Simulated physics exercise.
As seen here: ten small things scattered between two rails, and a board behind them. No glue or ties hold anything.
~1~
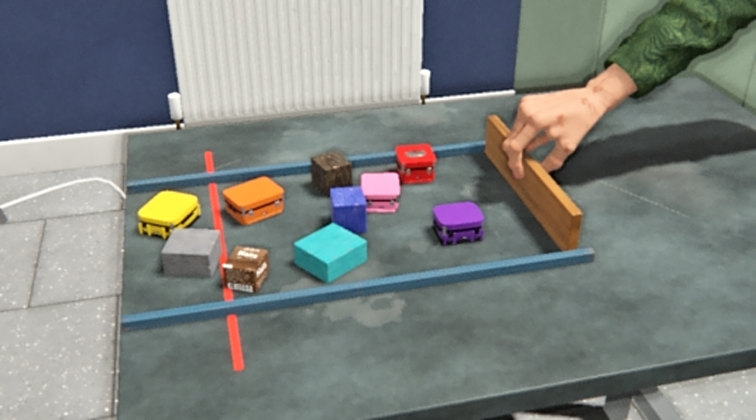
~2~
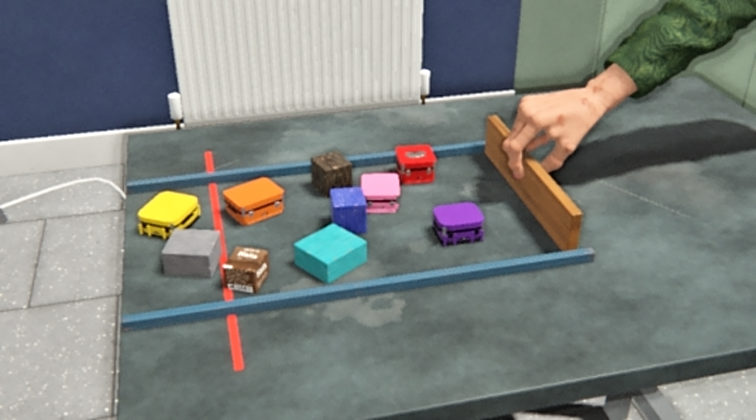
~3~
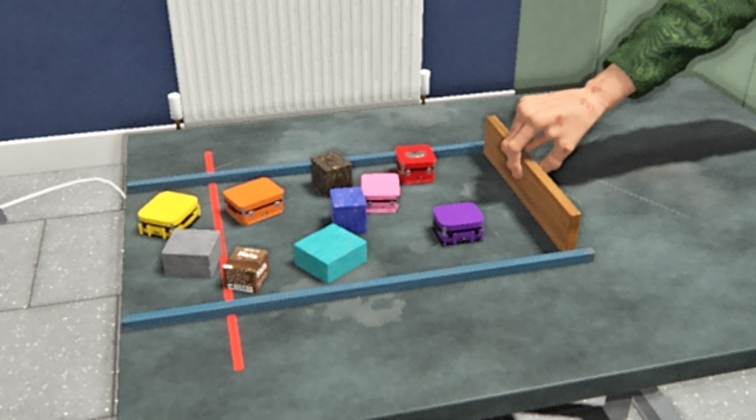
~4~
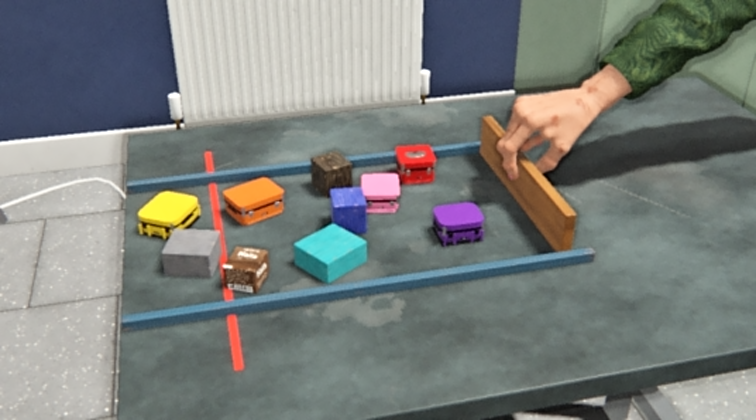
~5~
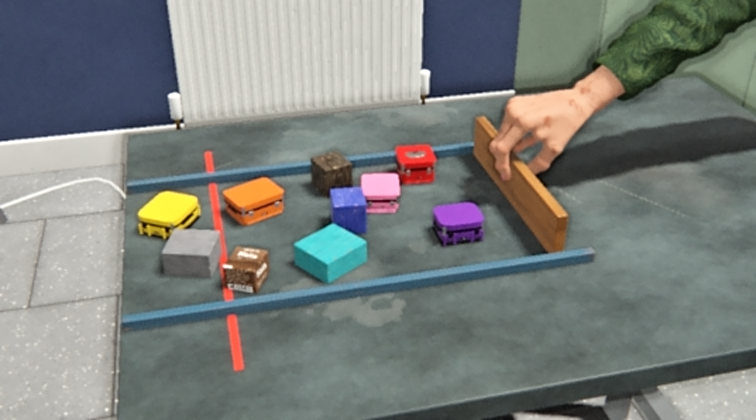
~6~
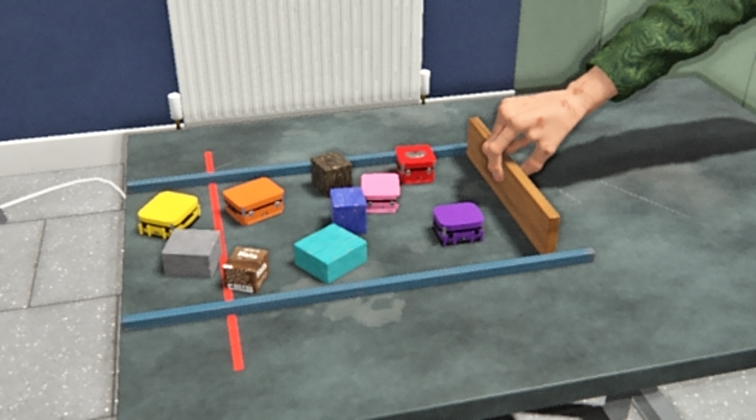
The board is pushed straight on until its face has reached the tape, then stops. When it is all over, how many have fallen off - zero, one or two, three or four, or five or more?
In the end, one or two have fallen off.
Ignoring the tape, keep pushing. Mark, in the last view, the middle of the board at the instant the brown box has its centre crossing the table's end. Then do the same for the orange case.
Roughly at (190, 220) and roughly at (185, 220).
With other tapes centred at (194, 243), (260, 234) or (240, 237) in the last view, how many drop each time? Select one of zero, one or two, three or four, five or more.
Taking the three places in turn, it would be one or two; not one; none.
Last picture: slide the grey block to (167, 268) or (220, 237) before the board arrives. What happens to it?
Well, the grey block stays aboard in the first case and stays aboard in the second.
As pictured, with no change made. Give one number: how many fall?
Result - number fallen: 1.
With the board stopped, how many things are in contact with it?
Number: 5.
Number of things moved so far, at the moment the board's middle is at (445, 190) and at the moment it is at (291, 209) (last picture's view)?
Well, it's 2 at the first one and 8 at the second.
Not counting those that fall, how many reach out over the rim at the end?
The overhang total is 1.
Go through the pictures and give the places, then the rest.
The first frame shows yellow case (170, 216); grey block (193, 253); brown box (246, 269); board (528, 179); tape (220, 239).
The second frame shows grey block (193, 253); board (528, 179).
The third frame shows brown box (246, 270); black block (332, 174).
The fourth frame shows yellow case (170, 217); orange case (254, 202).
The fifth frame shows grey block (193, 253); blue block (348, 211).
The sixth frame shows yellow case (170, 217); grey block (193, 253); brown box (246, 270); board (508, 182); tape (220, 239).
Soon after, none off yet; yellow case at rest near (170, 217); grey block at rest near (193, 253); brown box at rest near (246, 270).
In the end, the number that fall off is one or two; gone, yellow case.
